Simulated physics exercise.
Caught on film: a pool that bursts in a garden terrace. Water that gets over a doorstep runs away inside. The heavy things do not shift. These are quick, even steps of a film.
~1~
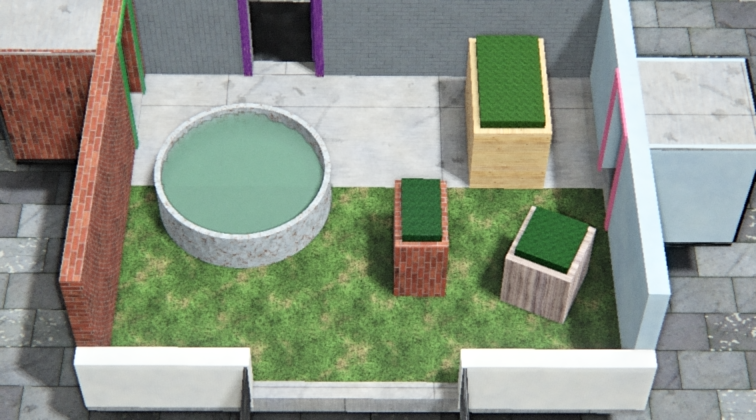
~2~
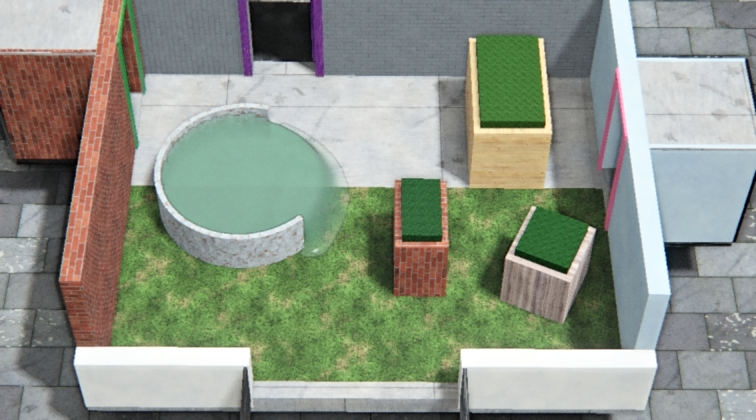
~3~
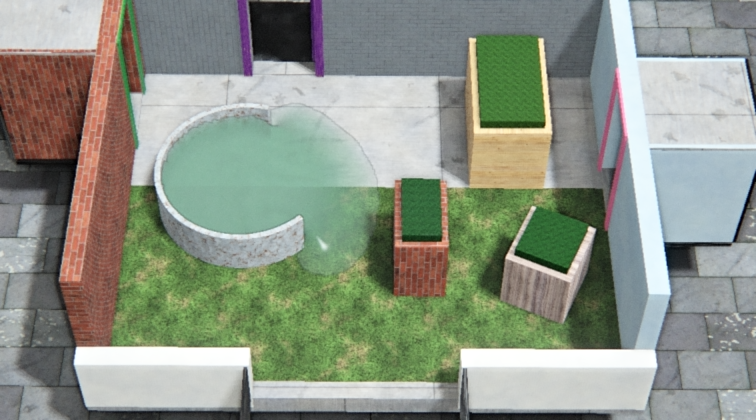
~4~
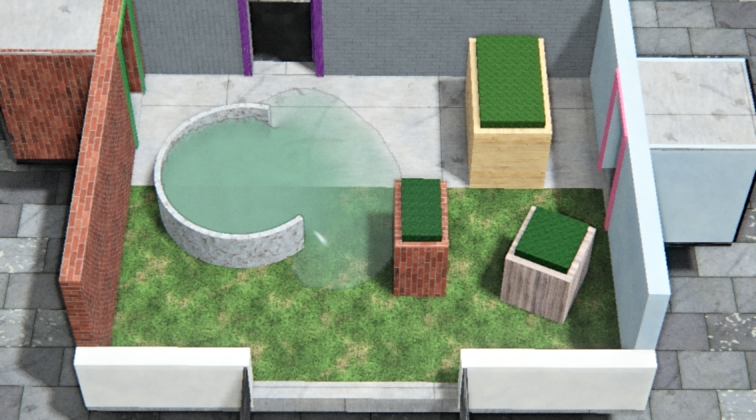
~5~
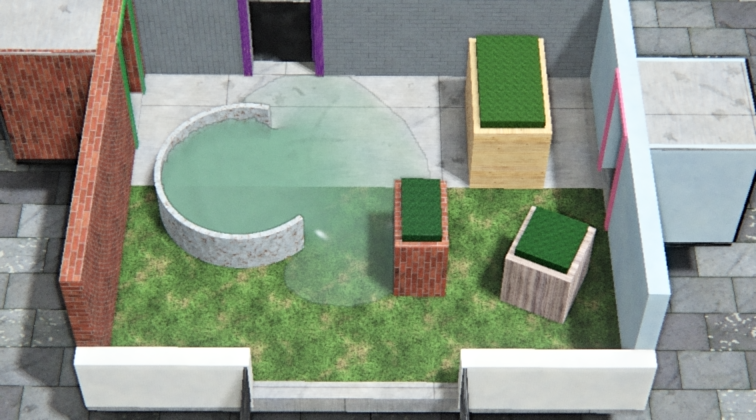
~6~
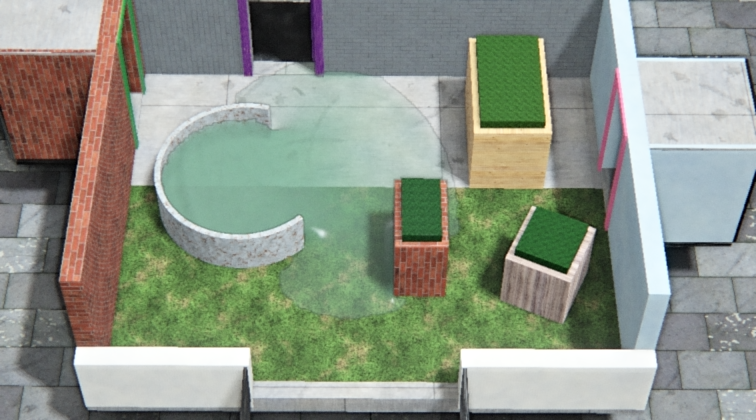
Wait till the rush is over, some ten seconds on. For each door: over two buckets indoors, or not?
The green door floods; the purple door floods; the pink door floods.
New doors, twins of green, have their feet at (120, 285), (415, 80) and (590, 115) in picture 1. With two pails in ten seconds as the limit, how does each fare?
One after the other: Holds, lets more in, takes more.
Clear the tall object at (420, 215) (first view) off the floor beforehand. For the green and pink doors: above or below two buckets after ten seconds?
One by one: The green door passes that mark; the pink door takes more.
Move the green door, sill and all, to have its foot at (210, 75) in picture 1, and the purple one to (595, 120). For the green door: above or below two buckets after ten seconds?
One by one: Green floods.
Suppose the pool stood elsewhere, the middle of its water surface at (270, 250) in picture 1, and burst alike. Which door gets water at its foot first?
First comes the one in purple.
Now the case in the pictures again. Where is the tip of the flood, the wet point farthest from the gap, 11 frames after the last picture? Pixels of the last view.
Around (588, 79).
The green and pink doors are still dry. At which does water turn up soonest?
The one in pink.
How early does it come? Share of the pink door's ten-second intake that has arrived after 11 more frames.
Close to 0 %.
A moment on, water covers 35 % of the floor; the green door not reached, the purple door under two buckets in, the pink door not reached.
Next, water covers 50 % of the floor; the green door not reached, the purple door over two buckets in, the pink door not reached.
Then, water covers 70 % of the floor; the green door not reached, the purple door over two buckets in, the pink door under two buckets in.
Later, water covers 90 % of the floor; the green door over two buckets in, the purple door over two buckets in, the pink door over two buckets in.
In the end, water covers 100 % of the floor; the green door over two buckets in, the purple door over two buckets in, the pink door over two buckets in.
